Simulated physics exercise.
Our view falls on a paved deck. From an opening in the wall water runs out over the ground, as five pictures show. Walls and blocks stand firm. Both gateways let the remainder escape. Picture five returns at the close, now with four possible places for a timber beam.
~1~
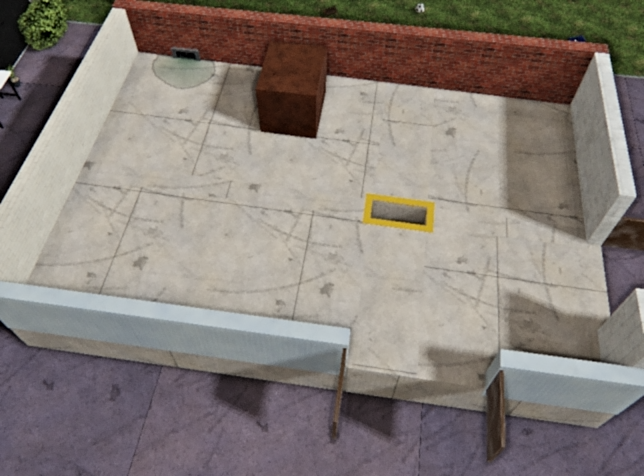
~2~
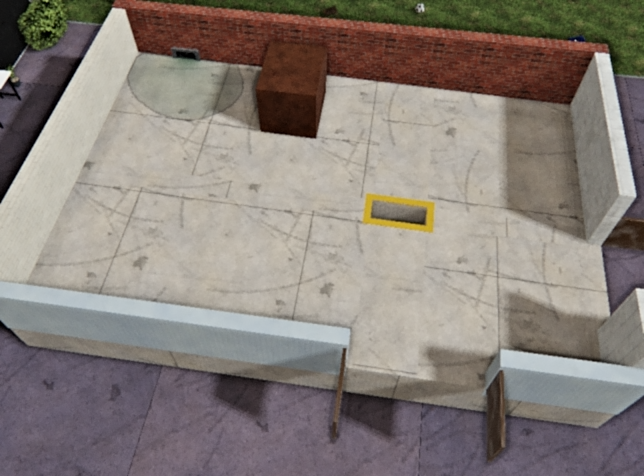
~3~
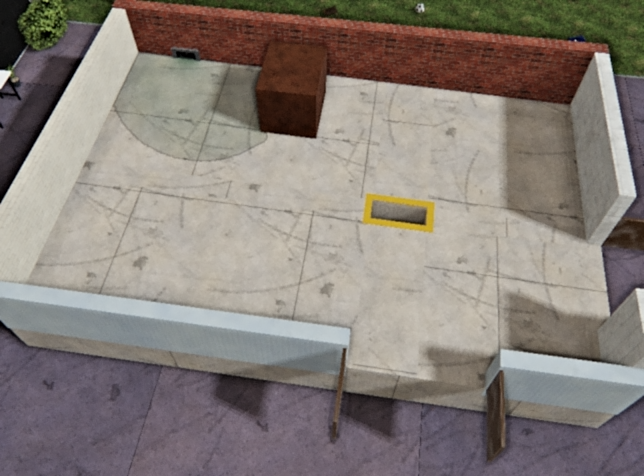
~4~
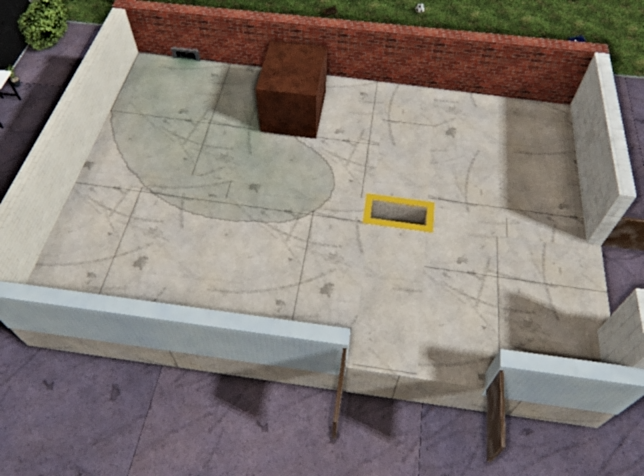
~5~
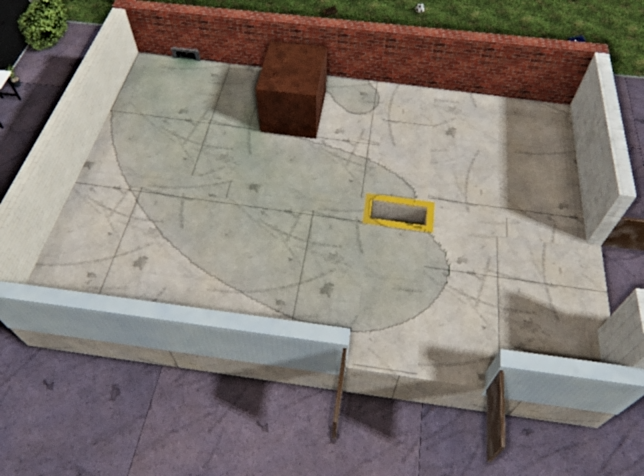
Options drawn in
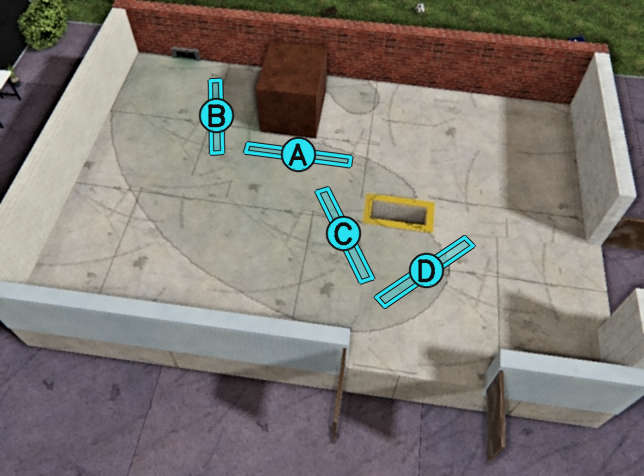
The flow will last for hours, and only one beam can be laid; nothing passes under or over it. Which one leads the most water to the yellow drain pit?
D works best here.
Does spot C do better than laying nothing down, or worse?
It is worse.
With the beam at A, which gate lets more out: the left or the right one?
The right one.
On the marked copy, A from (246, 147) to (350, 161); B from (215, 80) to (217, 152); C from (322, 190) to (366, 279); D from (380, 301) to (468, 241).
If A is chosen, about 9 % of the stream goes into the yellow drain pit, about 90 % out by the gates.
If B is chosen, about 8 % of the stream goes into the yellow drain pit, about 91 % out by the gates.
If C is chosen, about 13 % of the stream goes into the yellow drain pit, about 86 % out by the gates.
If D is chosen, about 23 % of the stream goes into the yellow drain pit, about 76 % out by the gates.
